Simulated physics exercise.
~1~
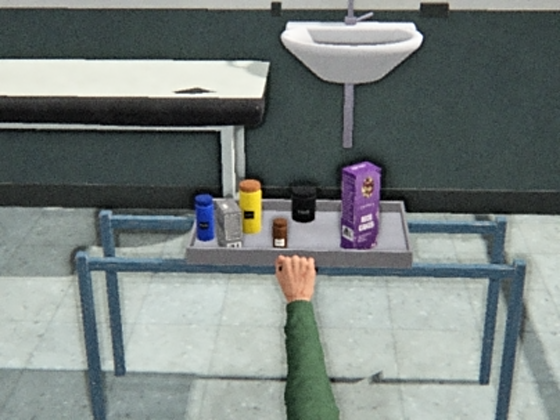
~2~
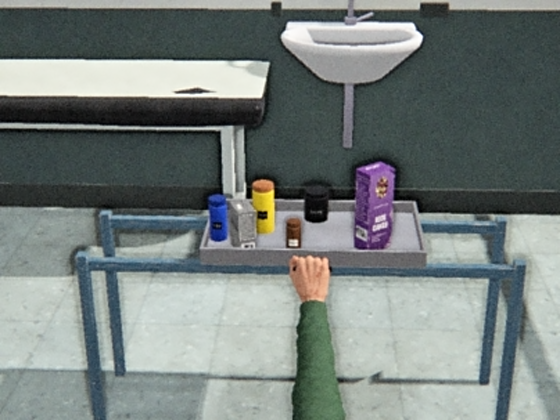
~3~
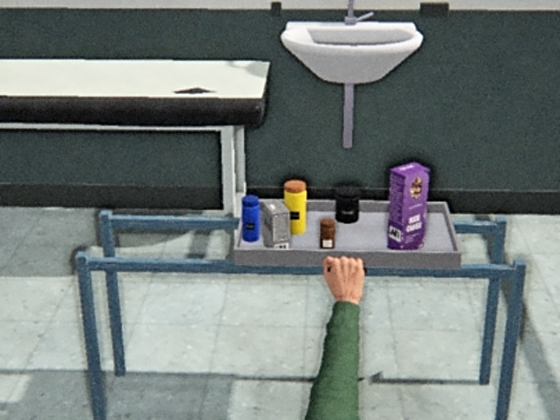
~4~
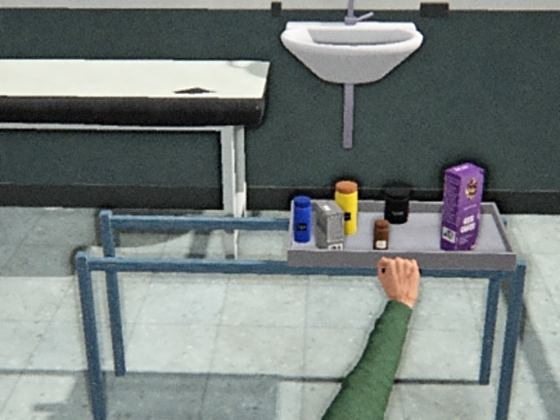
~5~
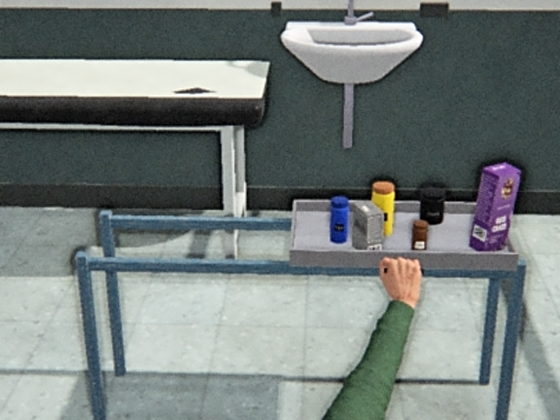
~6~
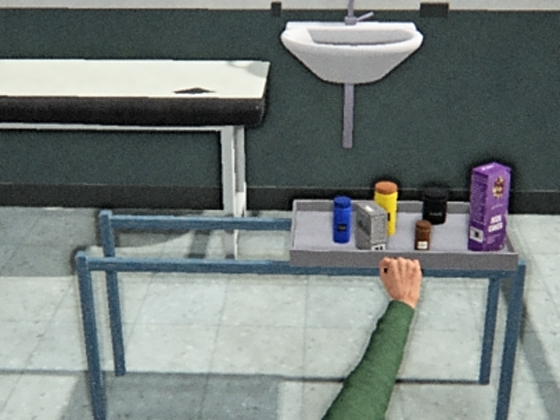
A tall purple carton stands at the right of a grey tray on a blue-framed stand, seen from slightly above in a tiled room with a sink and a bench behind. To its left are a blue shaker, a grey packet, a yellow jar, a small brown shaker and a black jar. A green-sleeved arm reaches in, its hand at the tray's front edge as the tray slides right, faster and faster. The tray stops at the stand's right end, and the things slide on across it. The carton tilts slightly, then settles back, and everything ends upright, farther right on the tray.
